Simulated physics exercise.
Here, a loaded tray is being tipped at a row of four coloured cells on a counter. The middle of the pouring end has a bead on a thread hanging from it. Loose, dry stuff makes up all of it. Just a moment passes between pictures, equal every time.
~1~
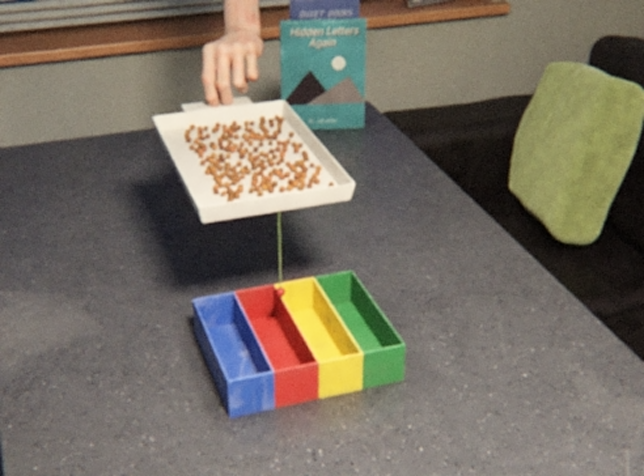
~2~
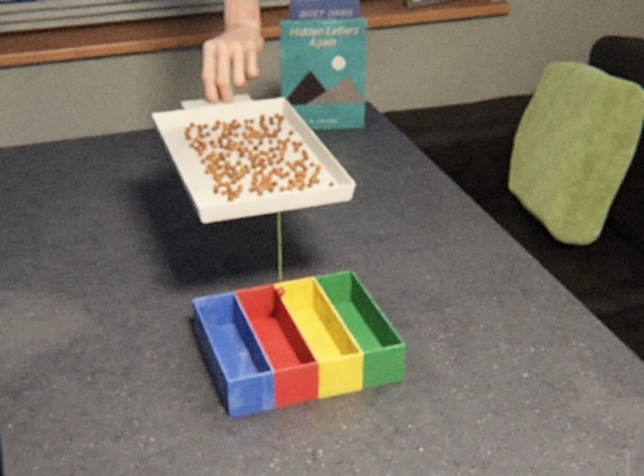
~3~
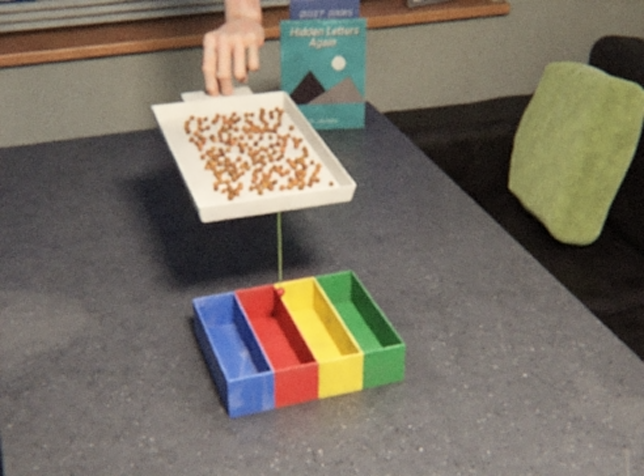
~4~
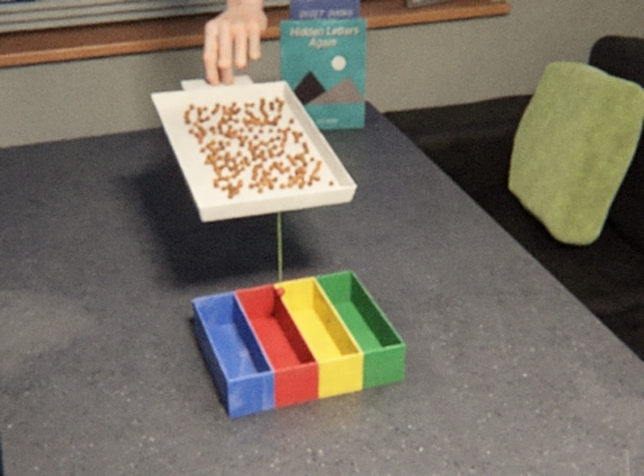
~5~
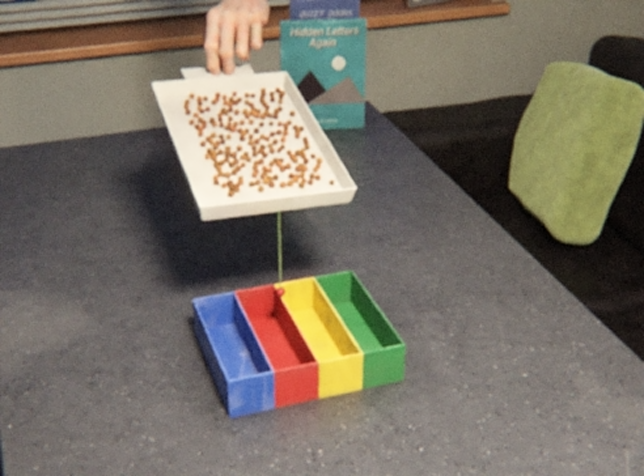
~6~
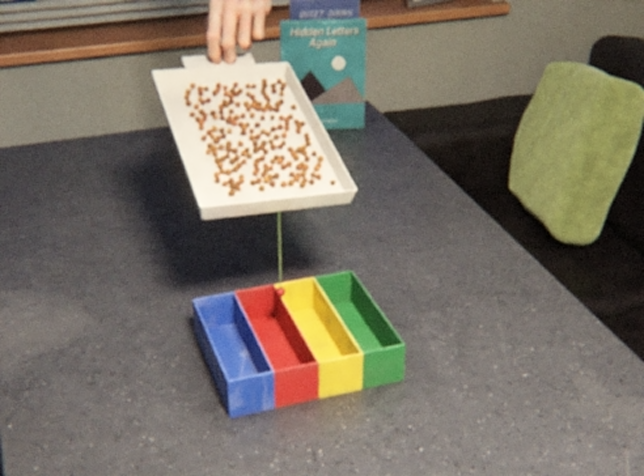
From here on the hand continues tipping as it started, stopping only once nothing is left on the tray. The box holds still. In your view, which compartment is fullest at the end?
Fullest: The green compartment.
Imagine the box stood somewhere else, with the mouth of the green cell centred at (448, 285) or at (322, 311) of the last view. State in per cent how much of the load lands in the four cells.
Some 70 and then some 50 per cent.
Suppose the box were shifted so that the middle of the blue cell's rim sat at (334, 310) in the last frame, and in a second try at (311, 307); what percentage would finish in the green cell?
You'd get 0 in a hundred first and 0 in a hundred after that.
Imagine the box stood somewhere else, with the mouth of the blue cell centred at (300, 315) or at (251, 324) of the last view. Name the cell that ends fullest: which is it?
So the first one goes to the cell in red and the second to the yellow cell.
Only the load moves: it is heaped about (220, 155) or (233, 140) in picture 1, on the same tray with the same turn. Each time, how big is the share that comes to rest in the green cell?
First case around 40 %, second case around 50 %.
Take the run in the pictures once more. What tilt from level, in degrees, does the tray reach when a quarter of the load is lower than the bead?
Angle: Approx. 105 degrees.
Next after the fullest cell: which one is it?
That's the yellow one.
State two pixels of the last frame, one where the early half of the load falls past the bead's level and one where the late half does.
The first part passes (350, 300); everything after passes (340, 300).
Soon, tray tipped steeply; nearly all on the tray; a stray few in the red cell; a stray few falling or outside the box.
A while on, tray tipped right over; nearly all on the tray; a stray few in the green cell; a stray few in the red cell; a stray few falling or outside the box.
Towards the end, tray tipped past a quarter turn; about half in the green cell; about a quarter in the yellow cell; a small part in the red cell; a stray few in the blue cell; a stray few falling or outside the box.
Finally, tray tipped past a quarter turn; about half in the green cell; about a quarter in the yellow cell; a small part in the red cell; a stray few in the blue cell; a stray few outside the box.
